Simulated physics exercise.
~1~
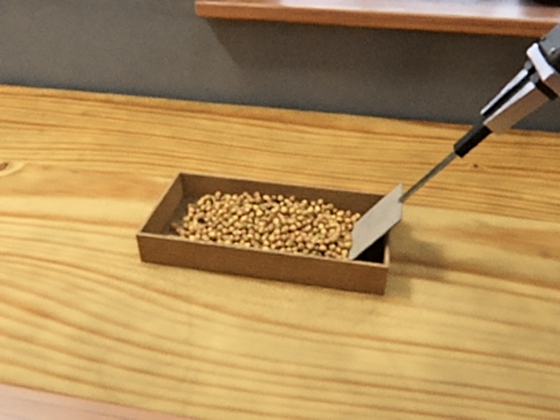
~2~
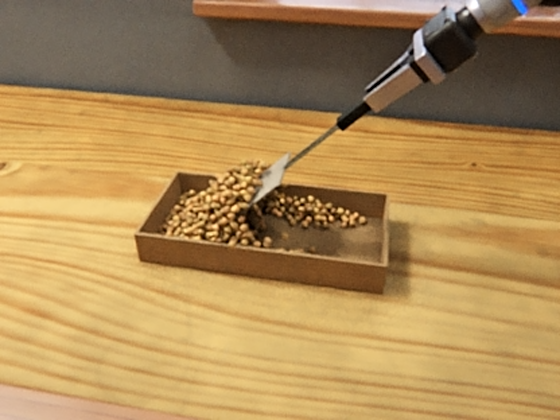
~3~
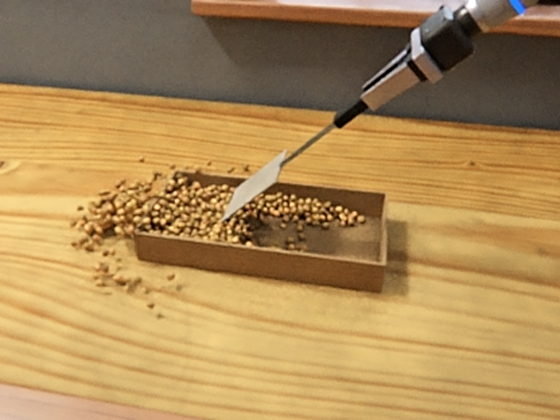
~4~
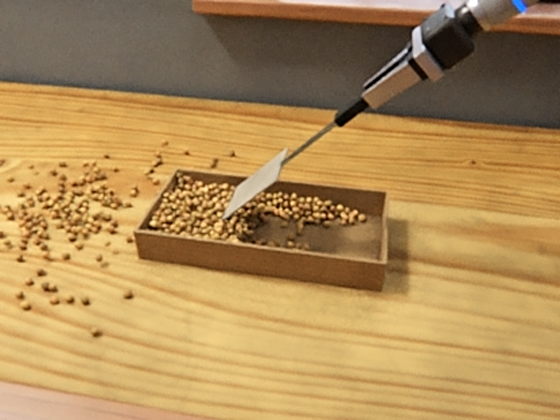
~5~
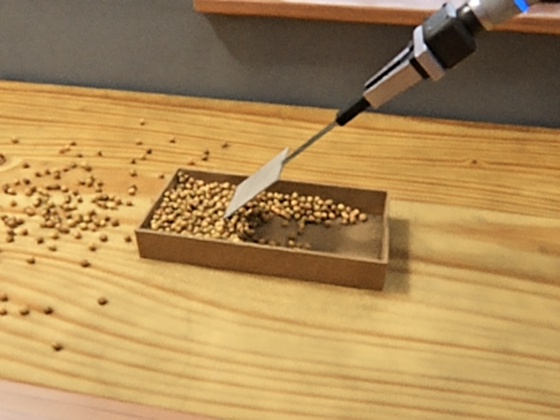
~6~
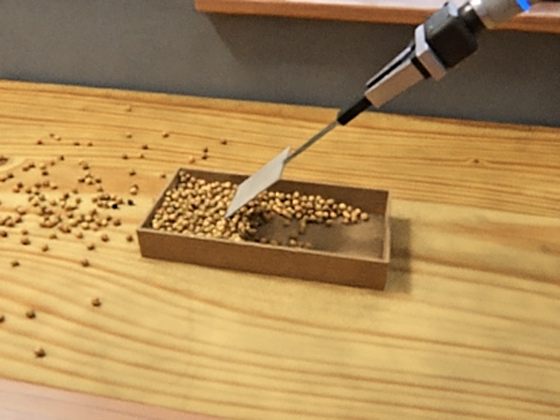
On a pale wooden table beside a grey wall, seen from slightly above, a shallow brown tray sits filled with small tan chickpeas. A robot arm reaches in from the upper right, holding a flat, light-coloured turner at the tray's right end. The blade sweeps left, heaping the chickpeas against the far left side and leaving part of the right side bare. It then tilts flatter as the heap spills over the left end and scatters across the table. Finally the turner stays still over the tray, where most chickpeas remain, while the strays lie spread over the wood at left.
